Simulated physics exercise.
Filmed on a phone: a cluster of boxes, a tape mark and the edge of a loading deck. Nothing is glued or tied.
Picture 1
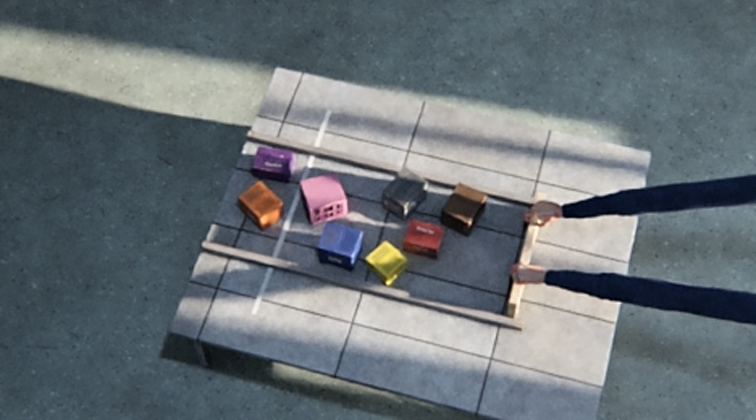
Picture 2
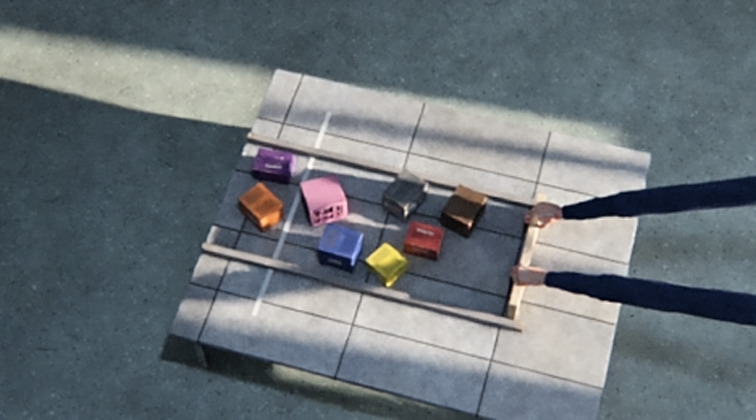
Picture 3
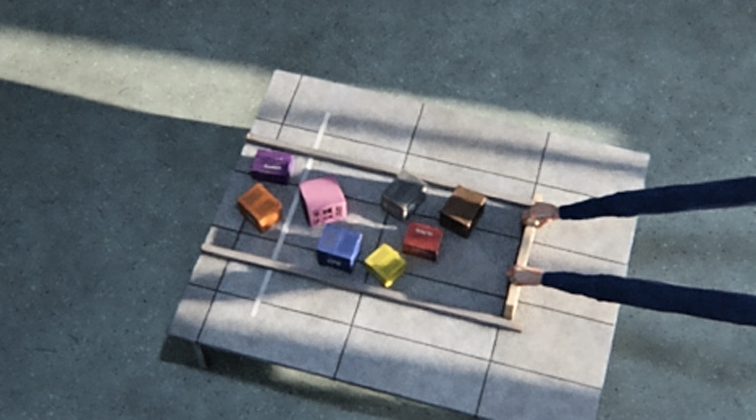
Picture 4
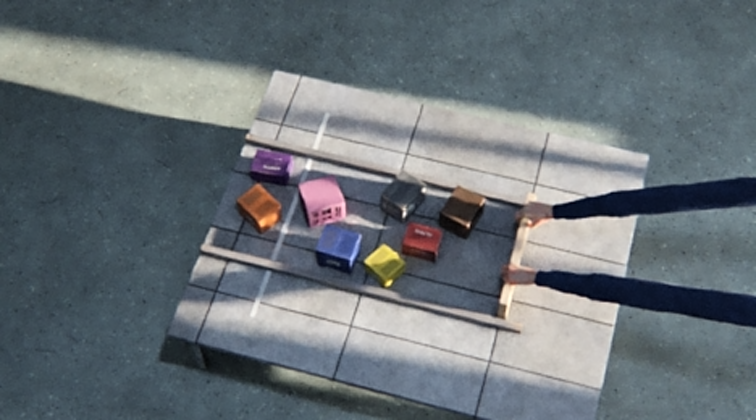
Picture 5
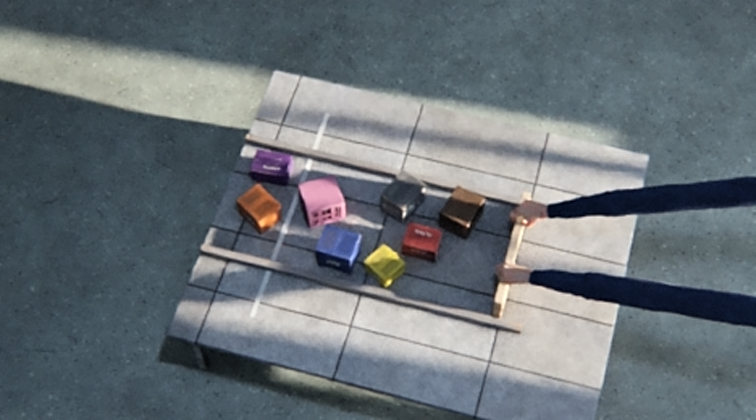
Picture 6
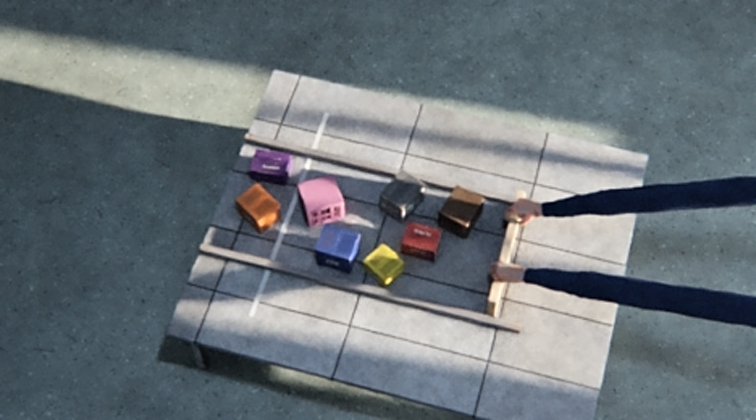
Two dark-sleeved arms sliding a wooden plank slightly left between rails, toward colourful boxes that stay almost still on a deck.
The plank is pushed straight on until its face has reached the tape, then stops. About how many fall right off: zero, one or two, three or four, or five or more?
Outcome: The number that fall off is one or two.
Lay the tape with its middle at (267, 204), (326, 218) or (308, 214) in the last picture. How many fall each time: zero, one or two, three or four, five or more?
The falls would be three or four; none at all; no fall at all.
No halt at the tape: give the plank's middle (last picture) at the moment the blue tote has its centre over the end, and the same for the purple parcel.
For the blue tote at (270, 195), for the purple parcel at (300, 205).
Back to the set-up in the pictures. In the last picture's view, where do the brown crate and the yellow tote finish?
Near (287, 171) and (262, 241).
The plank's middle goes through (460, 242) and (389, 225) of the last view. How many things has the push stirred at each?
The counts are 1 and 6.
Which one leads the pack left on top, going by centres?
That is the pink crate.
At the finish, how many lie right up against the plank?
It touches 3.
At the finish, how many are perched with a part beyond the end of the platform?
That would be 1.
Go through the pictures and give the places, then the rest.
Purple parcel (273, 165); orange tote (261, 207); pink crate (324, 198); plank (526, 255); tape (293, 207), in the first picture.
Orange tote (262, 208); grey parcel (405, 196), in the second picture.
Pink crate (323, 201); plank (523, 257), in the third picture.
Purple parcel (272, 168); red box (422, 243), in the fourth picture.
Orange tote (260, 210); yellow tote (385, 267), in the fifth picture.
Purple parcel (271, 167); orange tote (259, 209); pink crate (321, 201); plank (506, 253); tape (291, 210), in the sixth picture.
Early on, none off yet; purple parcel at rest near (271, 167); orange tote at rest near (259, 209); pink crate at rest near (321, 201).
A while later, none off yet; purple parcel at rest near (271, 167); orange tote at rest near (259, 209); pink crate travelled a little near (311, 201).
Further along, none off yet; purple parcel travelled a little near (265, 163); orange tote travelled a little near (245, 210); pink crate travelled about its own width near (280, 196).
Finally, the number that fall off is one or two; lost, orange tote and purple parcel.
